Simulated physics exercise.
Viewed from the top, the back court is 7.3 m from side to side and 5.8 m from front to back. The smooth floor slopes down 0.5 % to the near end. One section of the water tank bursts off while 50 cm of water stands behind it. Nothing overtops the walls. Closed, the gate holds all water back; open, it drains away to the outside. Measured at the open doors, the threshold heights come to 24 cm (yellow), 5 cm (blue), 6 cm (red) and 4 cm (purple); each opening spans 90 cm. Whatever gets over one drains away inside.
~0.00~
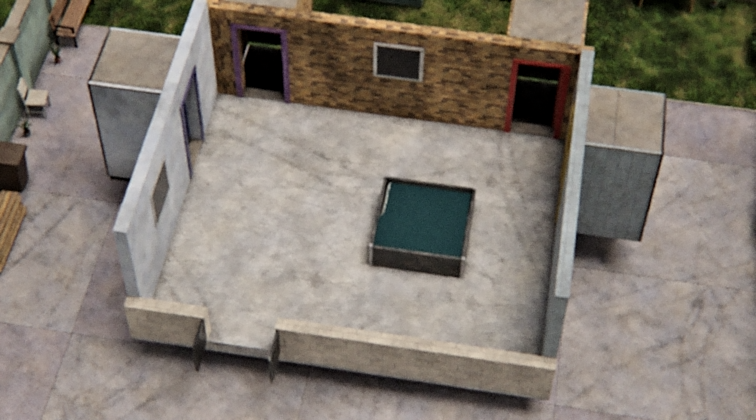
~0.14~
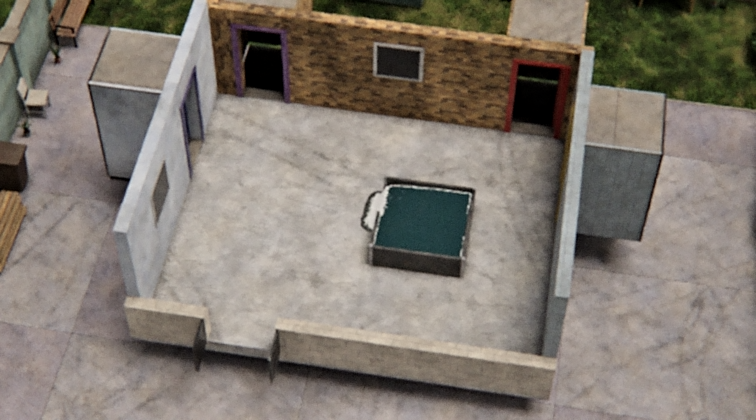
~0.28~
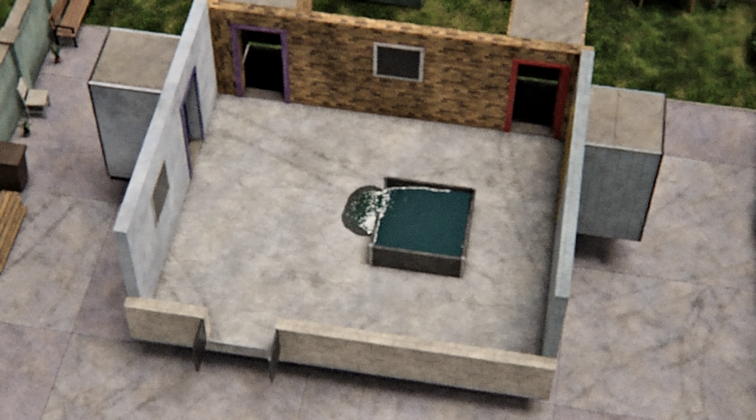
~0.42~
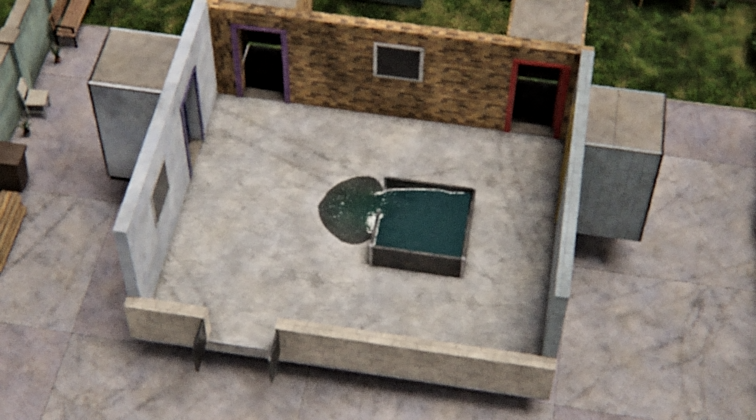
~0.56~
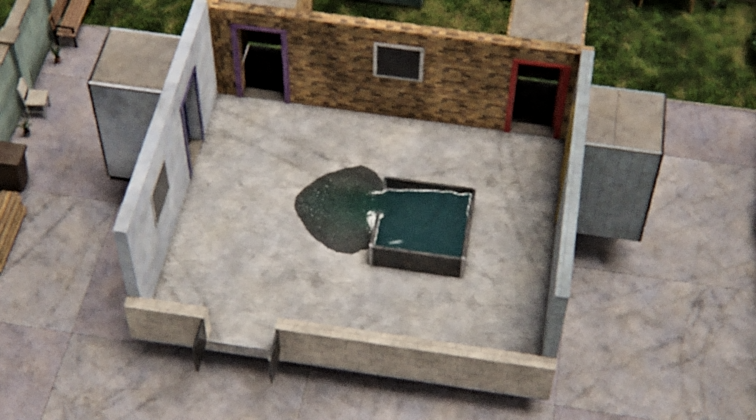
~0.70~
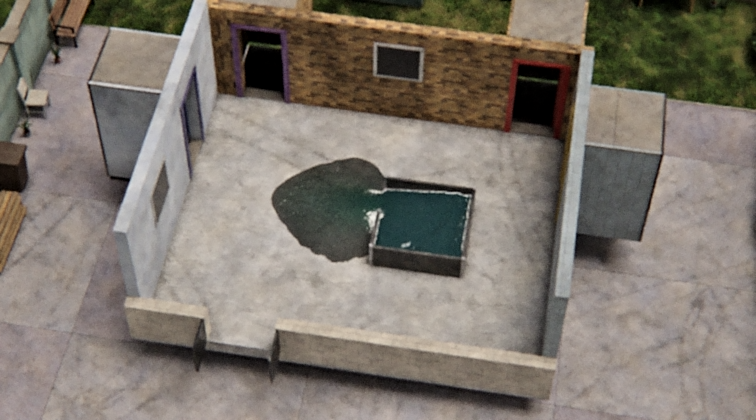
In a walled court, dark water pours from the tank's left side and spreads leftward.
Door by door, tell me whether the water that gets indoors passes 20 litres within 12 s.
As I see it, the yellow door lets in less than the cap; the blue door lets in more than the cap; the red door lets in less than the cap; the purple door lets in more than the cap.
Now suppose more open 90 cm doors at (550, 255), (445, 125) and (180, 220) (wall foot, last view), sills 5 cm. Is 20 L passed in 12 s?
In that order: Short of it, short of it, beyond it.
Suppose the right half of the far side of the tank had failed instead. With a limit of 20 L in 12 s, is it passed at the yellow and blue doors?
Against the limit, the yellow door stays within it and the blue door stays within it.
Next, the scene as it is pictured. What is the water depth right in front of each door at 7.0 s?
Centimetres: Yellow 0 / blue 6 / red 0 / purple 5.
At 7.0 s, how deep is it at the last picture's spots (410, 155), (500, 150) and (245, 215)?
The depths come out at 1, 0 and 5 centimetres, in the order listed.
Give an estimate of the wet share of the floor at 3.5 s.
40 %.
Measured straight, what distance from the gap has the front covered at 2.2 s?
About 4.4 m.
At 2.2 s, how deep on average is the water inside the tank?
Around 29 cm on average.
After 1.4 s water covers 20 % of the floor and is deepest (26 cm) near (375, 212); yellow door not reached, blue door not reached, red door not reached, purple door not reached.
After 2.2 s water covers 35 % of the floor and is deepest (20 cm) near (377, 205); yellow door not reached, blue door 11 cm at the sill, 8 L in, red door not reached, purple door 6 cm at the sill, 0 L in.
After 3.5 s water covers 40 % of the floor and is deepest (18 cm) near (146, 320); yellow door not reached, blue door 11 cm at the sill, 49 L in, red door not reached, purple door 8 cm at the sill, 8 L in.
After 7.0 s water covers 50 % of the floor and is deepest (9 cm) near (149, 312); yellow door not reached, blue door 6 cm at the sill, 84 L in, red door not reached, purple door 5 cm at the sill, 34 L in.
After 12.0 s water covers 75 % of the floor and is deepest (6 cm) near (146, 320); yellow door not reached, blue door 3 cm at the sill, 87 L in, red door not reached, purple door 3 cm at the sill, 36 L in.
